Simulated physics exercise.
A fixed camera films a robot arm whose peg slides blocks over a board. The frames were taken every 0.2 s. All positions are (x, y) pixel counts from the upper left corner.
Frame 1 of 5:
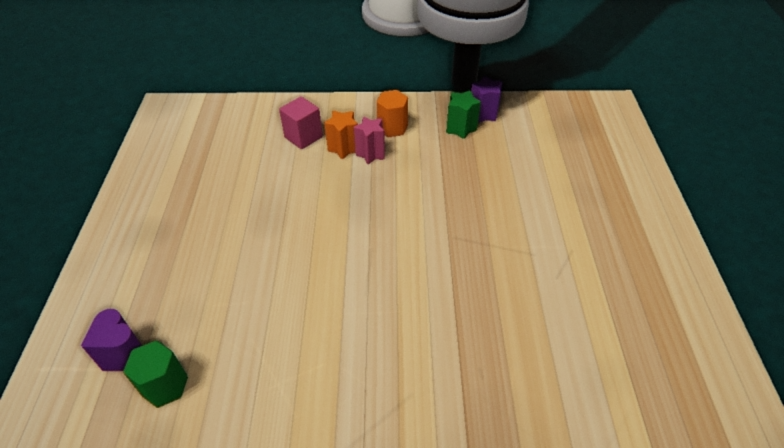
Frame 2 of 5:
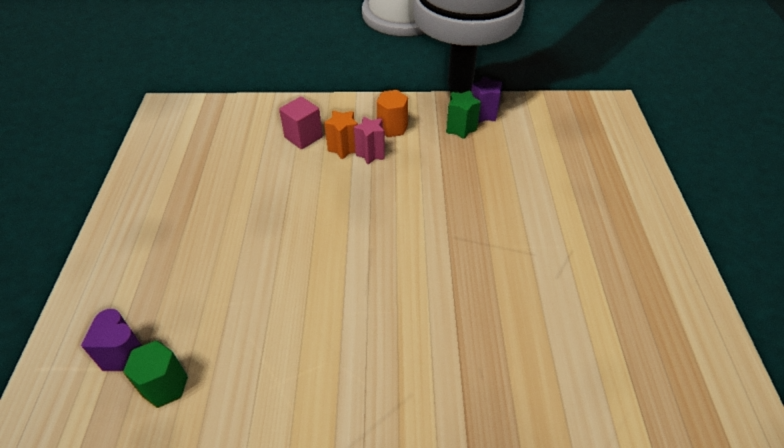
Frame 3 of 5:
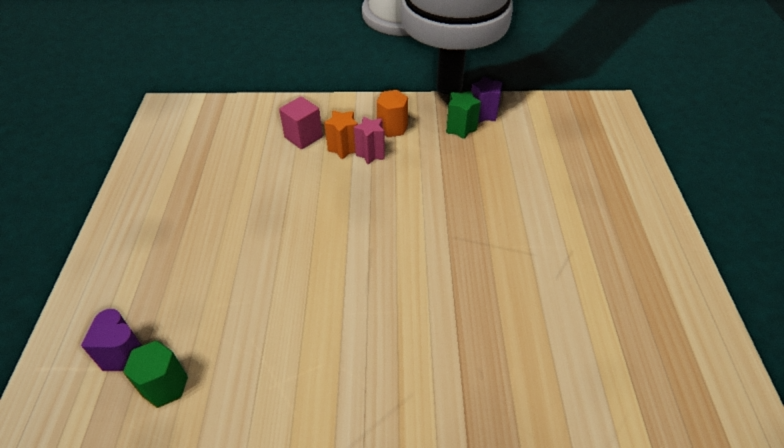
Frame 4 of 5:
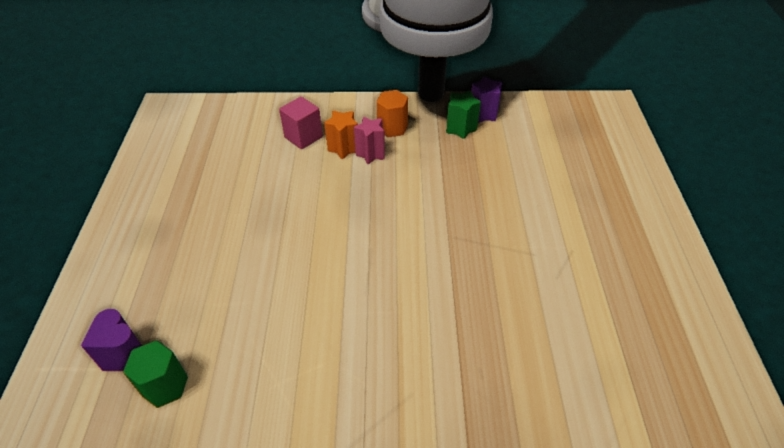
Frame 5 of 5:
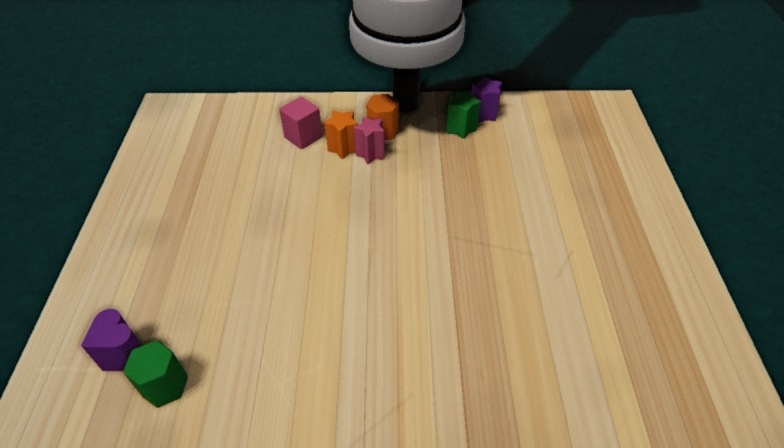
Robot arm with a dark peg sliding left along a wooden board's far edge, nudging an orange block slightly left.
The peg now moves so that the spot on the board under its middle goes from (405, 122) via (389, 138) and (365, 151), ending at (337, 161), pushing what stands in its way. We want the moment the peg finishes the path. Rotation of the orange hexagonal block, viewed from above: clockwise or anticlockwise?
It is turned clockwise.
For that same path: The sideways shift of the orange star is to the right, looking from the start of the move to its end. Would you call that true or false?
This is true.
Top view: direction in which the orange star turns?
Overhead view: Anti-clockwise.
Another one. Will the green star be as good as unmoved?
It seems so.
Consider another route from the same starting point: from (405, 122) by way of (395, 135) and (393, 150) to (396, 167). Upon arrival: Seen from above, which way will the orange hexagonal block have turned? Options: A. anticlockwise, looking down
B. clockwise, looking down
The one that fits is B, clockwise, looking down.
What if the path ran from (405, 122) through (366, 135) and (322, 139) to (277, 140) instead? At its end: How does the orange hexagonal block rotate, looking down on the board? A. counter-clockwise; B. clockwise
Answer: A.
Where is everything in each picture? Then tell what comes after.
The first frame shows tip of the peg (464, 84), middles of tops, pink four-sided block (299, 108), orange star (341, 119), pink star (370, 125), orange hexagonal block (392, 99), green star (464, 99).
The second frame shows peg (460, 85), nothing pushed.
The third frame shows peg (449, 89), nothing pushed.
The fourth frame shows peg (431, 96), nothing pushed.
The fifth frame shows peg (406, 106), pink four-sided block (299, 108), orange star (341, 119), pink star (370, 125), orange hexagonal block (382, 102), green star (464, 99).
On the path given first. One third of the way, peg (388, 123); orange star (333, 121), turned 15° anticlockwise; pink star (367, 128), turned 35° anticlockwise; orange hexagonal block (358, 112), turned 40° clockwise.
Two thirds of the way, peg (363, 136); orange star (308, 127), turned 15° anticlockwise; pink star (354, 138), turned 65° anticlockwise; orange hexagonal block (334, 118), turned 60° clockwise.
At the end, peg (335, 146); pink four-sided block (295, 106); orange star (290, 131), turned 30° anticlockwise; pink star (339, 149), turned 100° anticlockwise; orange hexagonal block (314, 119), turned 90° clockwise; green star unmoved.
